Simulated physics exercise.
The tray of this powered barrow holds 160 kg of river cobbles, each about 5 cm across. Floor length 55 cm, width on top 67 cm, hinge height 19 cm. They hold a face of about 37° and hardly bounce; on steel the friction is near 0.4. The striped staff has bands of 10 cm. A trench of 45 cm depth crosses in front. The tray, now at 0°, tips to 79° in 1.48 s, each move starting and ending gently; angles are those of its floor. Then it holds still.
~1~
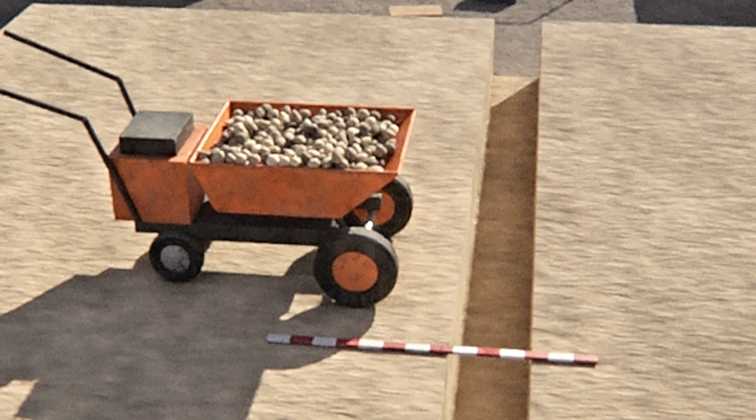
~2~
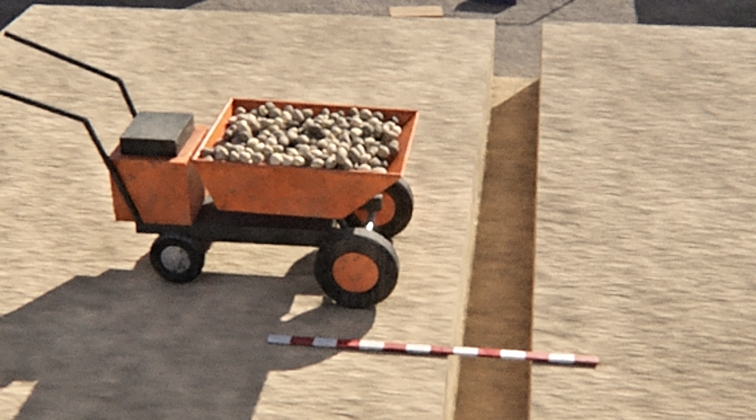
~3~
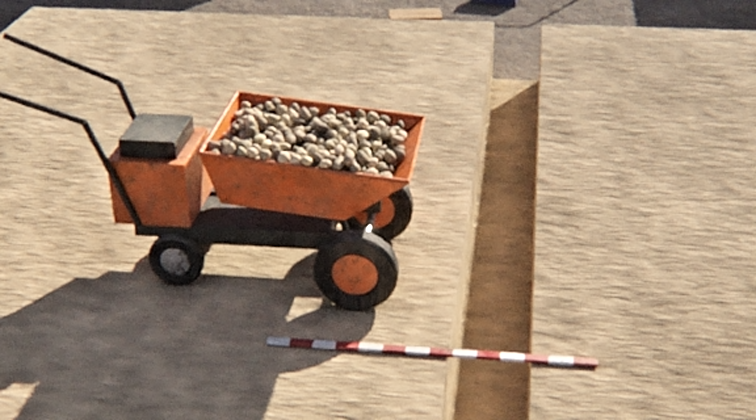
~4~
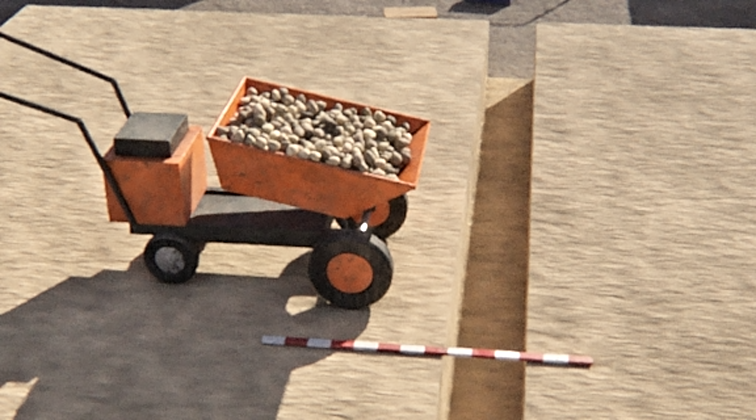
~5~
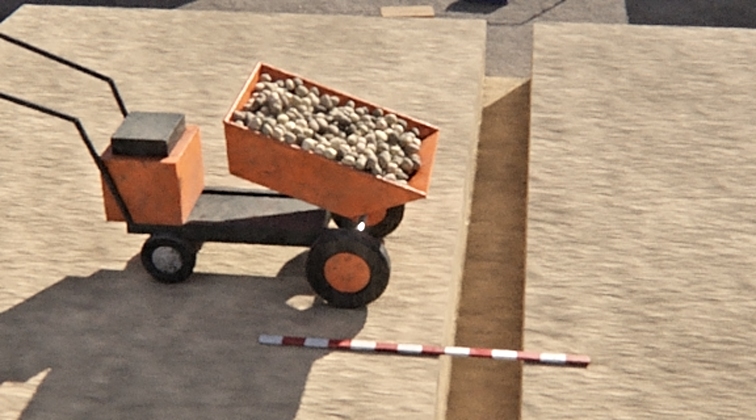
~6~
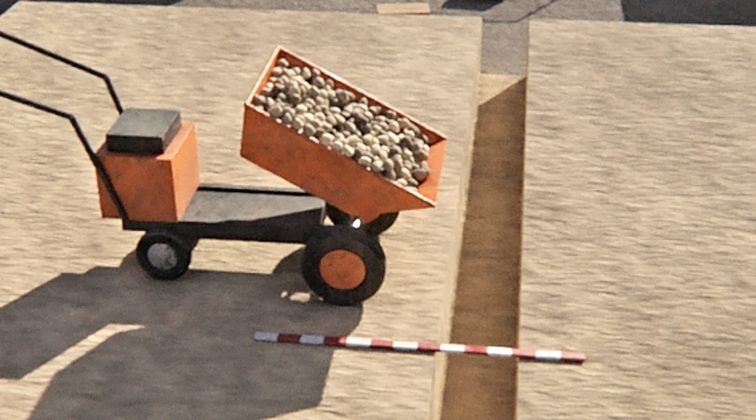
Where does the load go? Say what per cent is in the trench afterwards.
Close to 80 in a hundred.
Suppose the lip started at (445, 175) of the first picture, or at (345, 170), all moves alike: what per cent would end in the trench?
Near 25 per cent from the first place, 85 from the second.
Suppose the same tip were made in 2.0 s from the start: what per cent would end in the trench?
It would be near 80 per cent.
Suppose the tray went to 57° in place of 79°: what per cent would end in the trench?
In that case some 80 per cent.
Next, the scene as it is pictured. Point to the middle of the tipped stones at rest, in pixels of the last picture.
Around (494, 334).
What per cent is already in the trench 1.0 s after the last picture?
About 65 per cent by then.
Then, 0.5 s after the last picture the floor is at 67°, 94 % in the tray, 6 % in the trench; the foremost stones are at (503, 269).
Then, 1.0 s after the last picture the floor is at 79°, 17 % in the tray, 63 % in the trench, 19 % past the trench; the foremost stones are at (639, 276).
Then, 1.3 s after the last picture the floor is at 79°, 0 % in the tray, 79 % in the trench, 20 % past the trench; the foremost stones are at (726, 294).
Then, 3.3 s after the last picture the floor is at 79°, 0 % in the tray, 80 % in the trench, 20 % past the trench; the foremost stones are past the picture's edge.
